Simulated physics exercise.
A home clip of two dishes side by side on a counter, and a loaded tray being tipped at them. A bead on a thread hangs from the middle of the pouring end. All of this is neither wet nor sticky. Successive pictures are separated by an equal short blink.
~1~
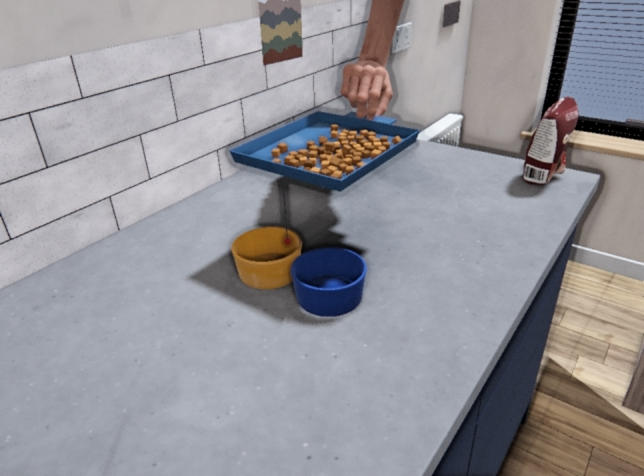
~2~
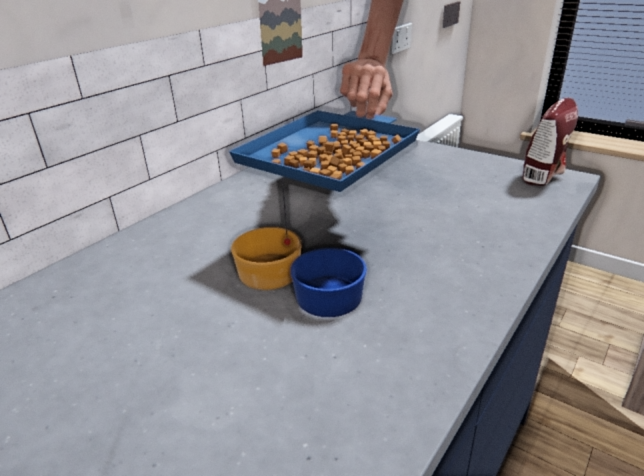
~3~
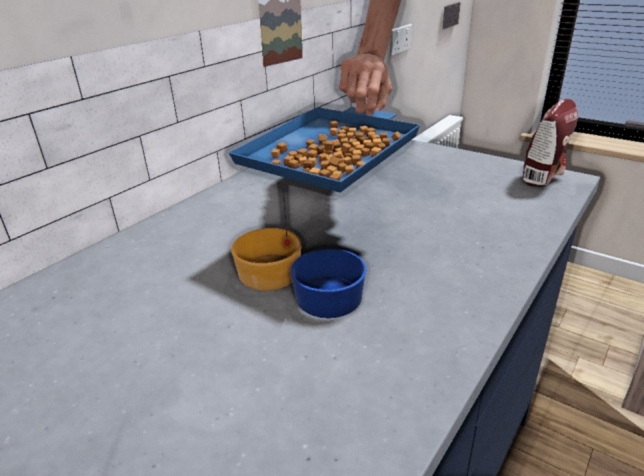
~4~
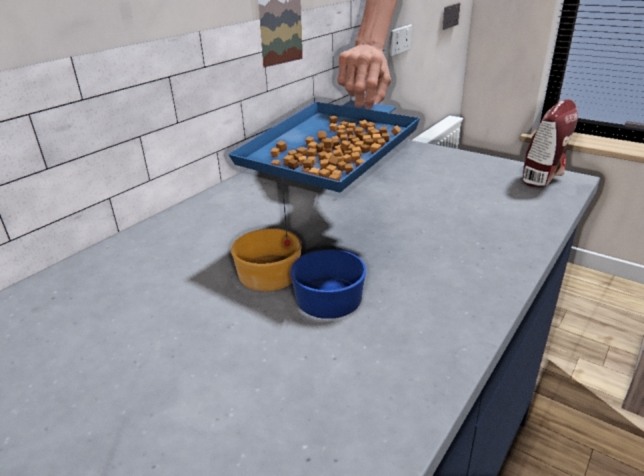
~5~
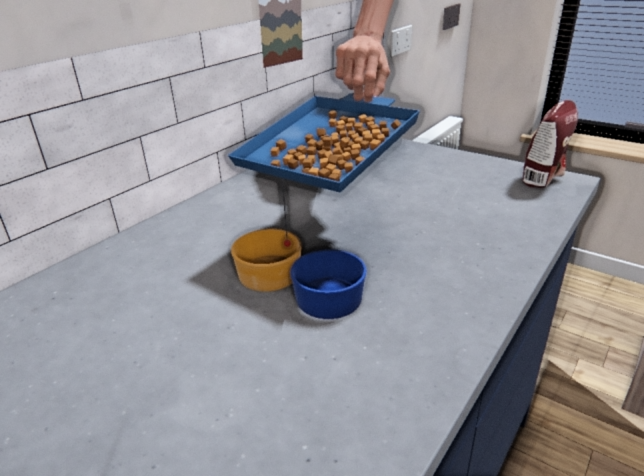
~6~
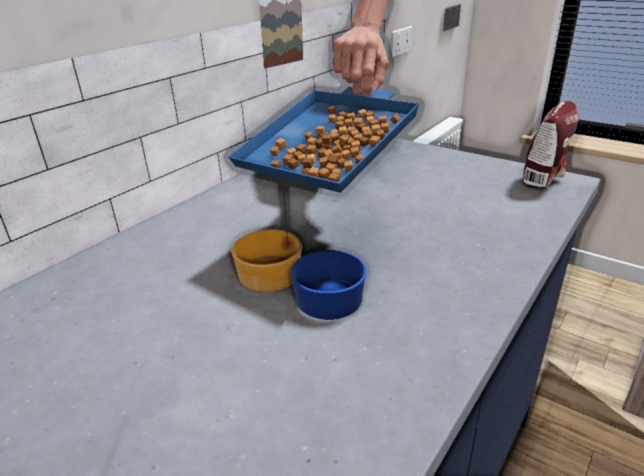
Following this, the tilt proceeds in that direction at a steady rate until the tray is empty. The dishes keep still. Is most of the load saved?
Most likely the lost part will be the majority.
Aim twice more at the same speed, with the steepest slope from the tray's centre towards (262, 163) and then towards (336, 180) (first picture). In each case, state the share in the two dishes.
About 30 and 70 percent.
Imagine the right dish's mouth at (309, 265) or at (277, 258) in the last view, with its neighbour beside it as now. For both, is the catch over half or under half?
Taking them in turn, it's short of half and then short of half.
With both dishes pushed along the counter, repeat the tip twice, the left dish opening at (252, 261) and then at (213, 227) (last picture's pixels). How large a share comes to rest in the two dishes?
That makes 50 per cent, followed by 10 per cent.
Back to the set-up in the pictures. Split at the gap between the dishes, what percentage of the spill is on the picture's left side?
Roughly 90 in a hundred.
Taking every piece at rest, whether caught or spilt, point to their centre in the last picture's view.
Near pixel (236, 318).
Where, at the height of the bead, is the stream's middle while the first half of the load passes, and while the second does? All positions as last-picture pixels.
The first part passes (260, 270); everything after passes (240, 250).
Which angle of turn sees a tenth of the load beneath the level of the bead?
Approx. reading: About 105°.
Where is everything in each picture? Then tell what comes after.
Corners of the pouring end near (234, 150) and (340, 178), level; middle of the load near (341, 154), brown sugar cubes; left dish near (245, 271); right dish near (307, 298); bead on its thread near (288, 241), in the first picture.
Corners of the pouring end near (233, 151) and (340, 179), level; middle of the load near (340, 154), in the second picture.
Corners of the pouring end near (233, 152) and (340, 179), tipped barely, lowest at the left corner; middle of the load near (340, 153), in the third picture.
Corners of the pouring end near (233, 153) and (339, 180), tipped a little, lowest at the left corner; middle of the load near (340, 150), in the fourth picture.
Corners of the pouring end near (232, 154) and (338, 180), tipped a little, lowest at the left corner; middle of the load near (339, 148), in the fifth picture.
Corners of the pouring end near (232, 156) and (338, 181), tipped a little, lowest at the left corner; middle of the load near (339, 145); left dish near (245, 274); right dish near (307, 300), in the sixth picture.
Shortly afterwards, tray tipped steeply; the whole lot on the tray.
Next, tray tipped right over; all but a few on the tray; only a few outside both.
Some moments later, tray tipped past a quarter turn; a little in the left dish; the bulk outside both.
In the end, tray tipped past a quarter turn; none at all in the right dish; a little in the left dish; the bulk outside both.
